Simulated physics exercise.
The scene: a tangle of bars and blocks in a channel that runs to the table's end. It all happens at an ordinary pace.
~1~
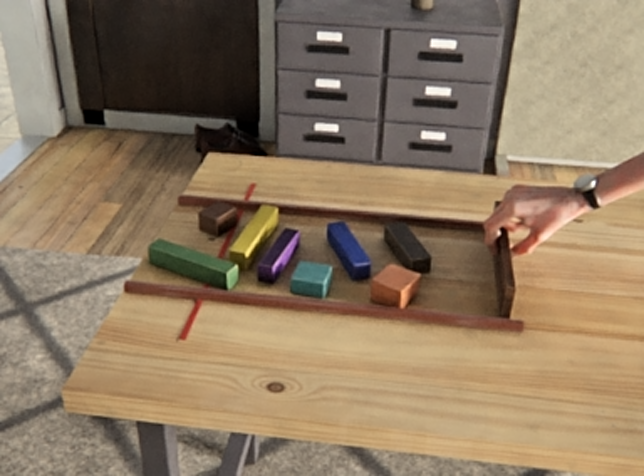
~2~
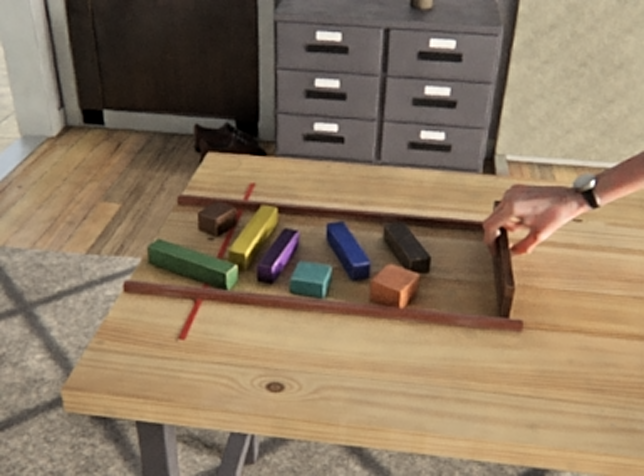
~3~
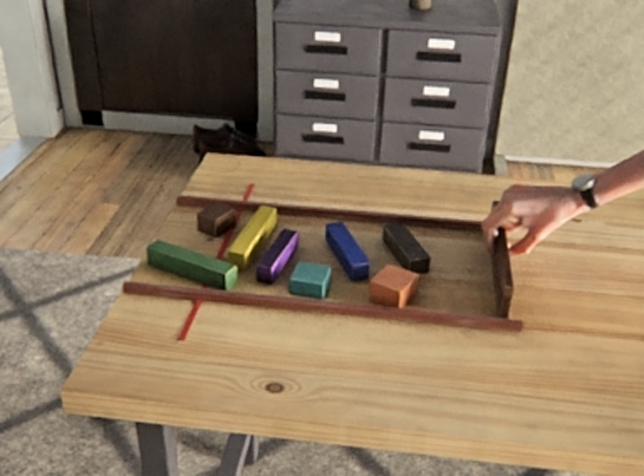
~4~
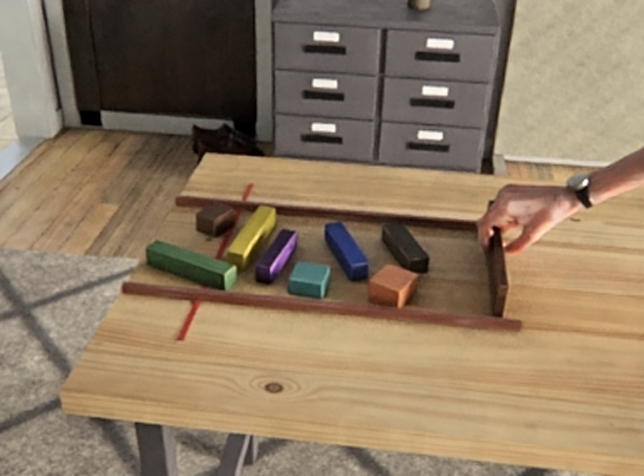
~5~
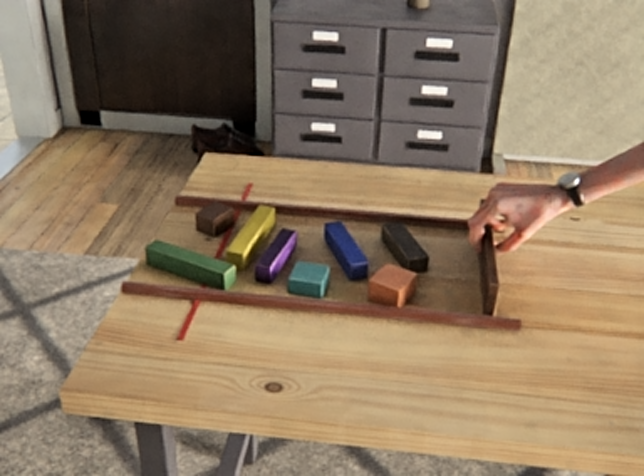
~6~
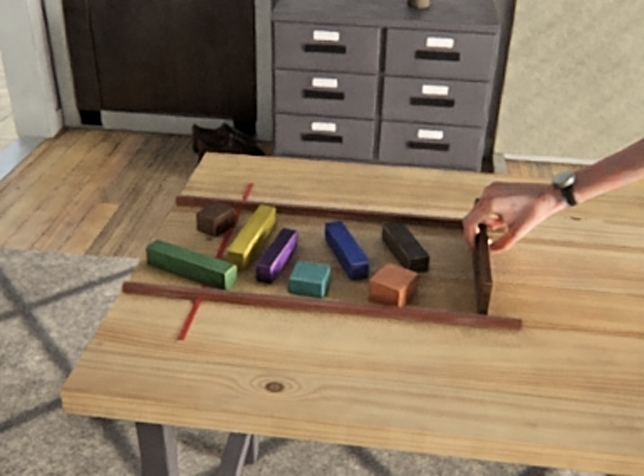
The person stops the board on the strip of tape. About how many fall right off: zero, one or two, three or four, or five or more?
Outcome: The number that fall off is one or two.
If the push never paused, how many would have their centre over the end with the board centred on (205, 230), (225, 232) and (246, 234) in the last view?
It would be 4, 1 and 1.
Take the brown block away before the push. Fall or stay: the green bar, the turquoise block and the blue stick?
The green bar comes down, the turquoise block does not fall, the blue stick stays on.
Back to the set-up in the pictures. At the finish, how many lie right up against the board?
In contact: 2.
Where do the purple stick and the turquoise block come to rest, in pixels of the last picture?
Near (157, 243) and (157, 270).
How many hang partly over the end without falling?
Overhanging: 3.
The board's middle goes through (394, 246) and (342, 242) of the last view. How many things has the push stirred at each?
At the one place 2, at the other 5.
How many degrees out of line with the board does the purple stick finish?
Near 25 degrees.
Early on, none off yet; green bar at rest near (191, 265); brown block at rest near (215, 219); yellow stick at rest near (253, 236).
A while later, none off yet; green bar travelled a little near (176, 263); brown block at rest near (215, 219); yellow stick travelled a little near (235, 233).
Finally, the number that fall off is one or two; lost, green bar.
